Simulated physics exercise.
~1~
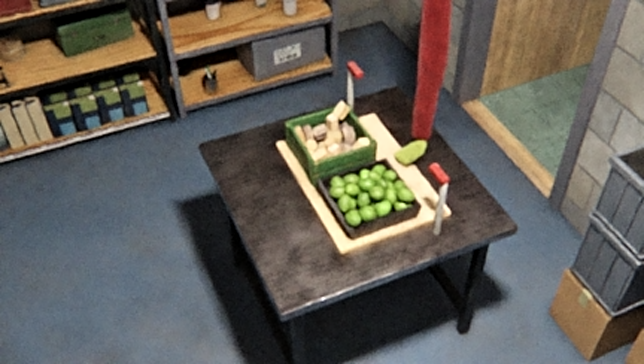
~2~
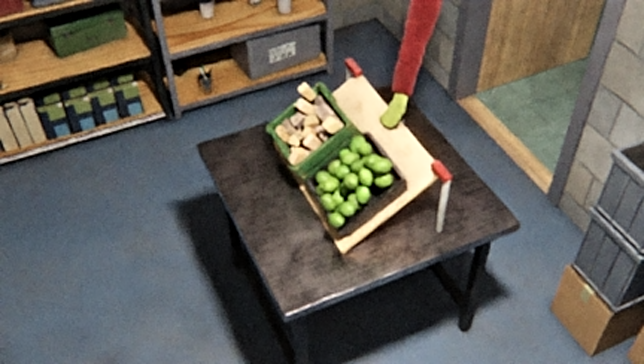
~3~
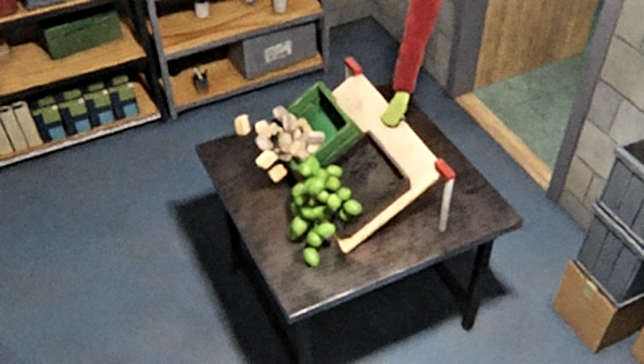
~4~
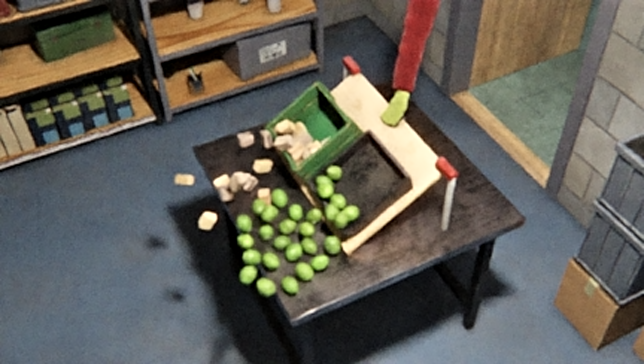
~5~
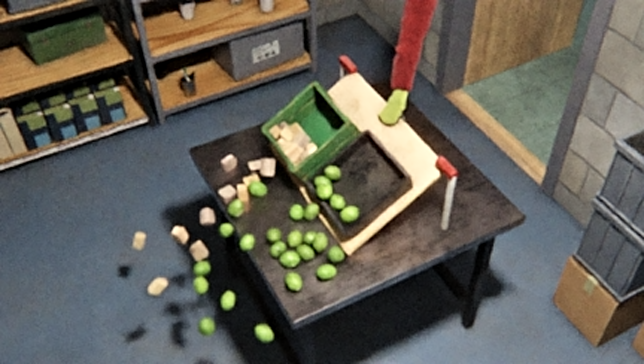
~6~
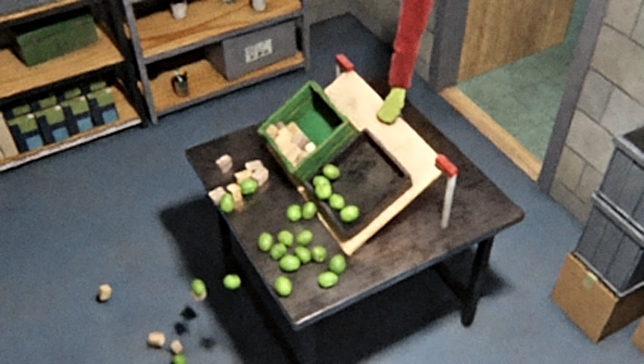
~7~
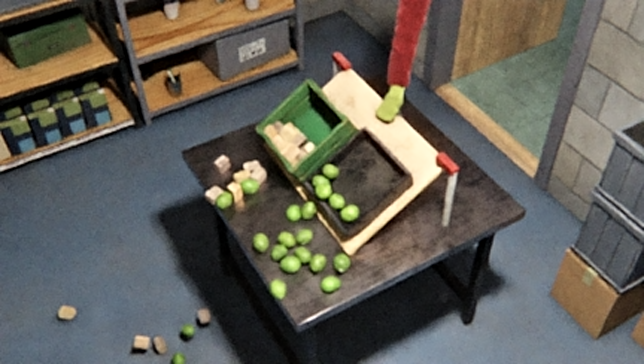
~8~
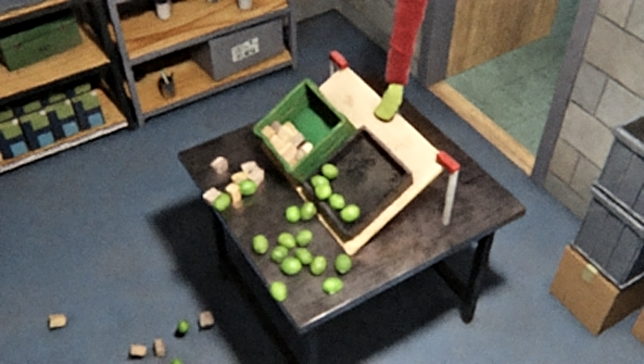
A red-sleeved arm in a green glove reaches over a dark table in a blue-floored storeroom, seen from above, with shelves at left and a doorway behind. On the table, a pale board carries a green container of timber offcuts and a black container of round green pieces. The hand yanks up the board's right side, tilting it leftward until it stops. Offcuts and green pieces spill across the table, and some drop off its left edge. The board stays raised, with some pieces still in both containers and others scattered on table and floor.
